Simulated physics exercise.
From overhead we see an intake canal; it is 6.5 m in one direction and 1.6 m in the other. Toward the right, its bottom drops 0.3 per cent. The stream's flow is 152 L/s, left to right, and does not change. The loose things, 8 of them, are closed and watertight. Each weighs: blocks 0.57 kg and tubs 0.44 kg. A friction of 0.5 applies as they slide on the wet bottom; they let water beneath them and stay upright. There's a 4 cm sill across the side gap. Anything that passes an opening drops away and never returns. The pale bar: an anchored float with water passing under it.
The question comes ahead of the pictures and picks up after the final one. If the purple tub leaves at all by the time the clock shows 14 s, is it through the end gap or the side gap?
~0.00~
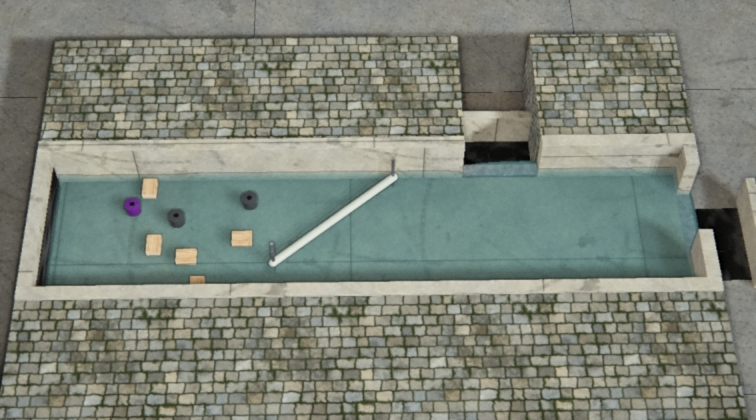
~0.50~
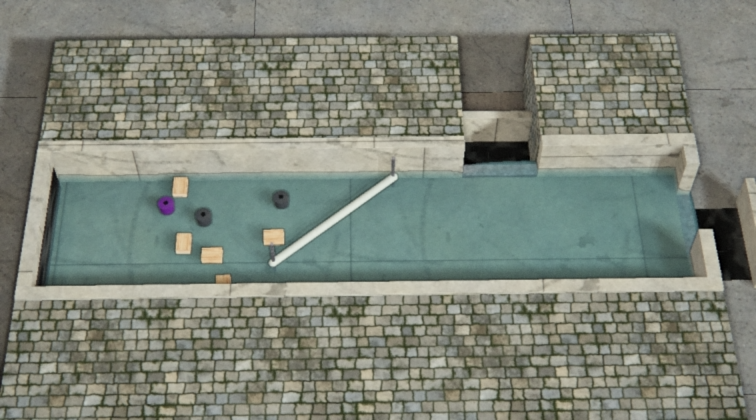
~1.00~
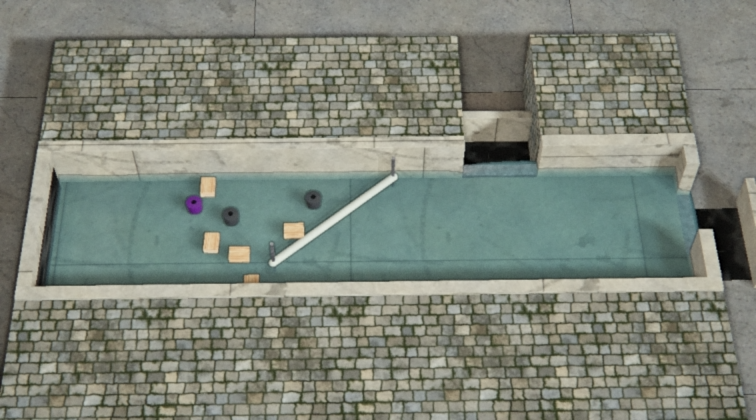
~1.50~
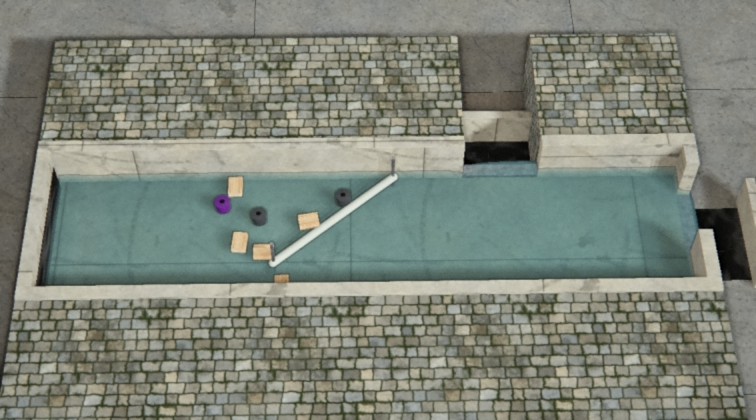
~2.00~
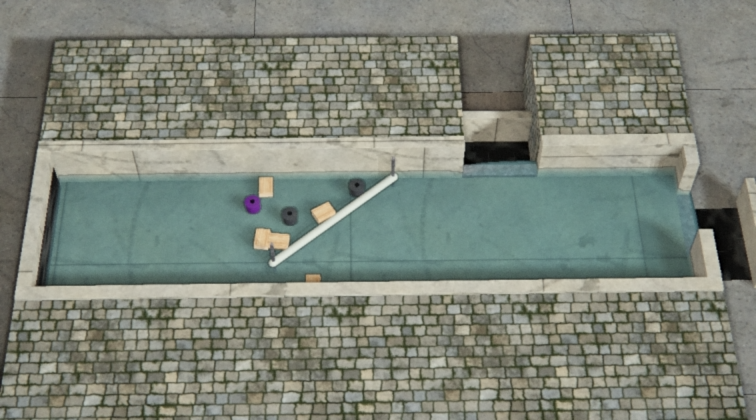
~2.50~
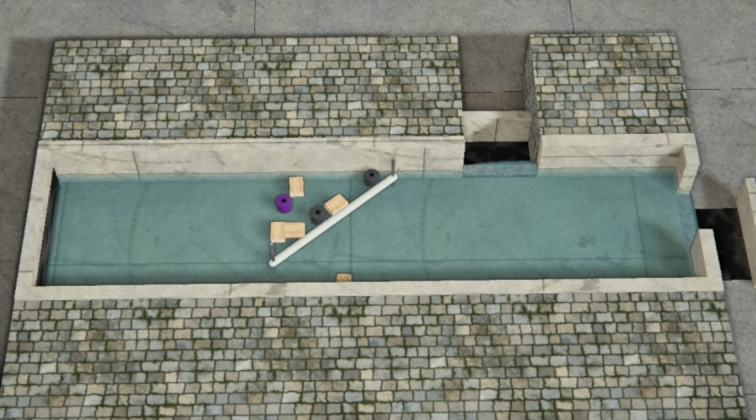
Neither.
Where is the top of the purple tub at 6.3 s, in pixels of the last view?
Position estimate: Close to (339, 181).
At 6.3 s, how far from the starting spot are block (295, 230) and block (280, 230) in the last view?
150 cm, 200 cm.
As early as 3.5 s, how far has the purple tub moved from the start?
Roughly 200 cm by then.
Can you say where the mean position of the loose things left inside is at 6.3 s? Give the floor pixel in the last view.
Roughly at (374, 209).
After 3.5 s the purple tub is near (328, 194), 2.0 m from its start, afloat; 0 of 8 are out; 8 afloat.
After 6.3 s the purple tub is near (339, 181), 2.1 m from its start, afloat; 0 of 8 are out; 8 afloat.
After 10.0 s the purple tub is near (339, 181), 2.1 m from its start, afloat; 1 of 8 are out; 7 afloat.
After 14.0 s the purple tub is near (339, 181), 2.1 m from its start, afloat; 1 of 8 are out; 7 afloat.
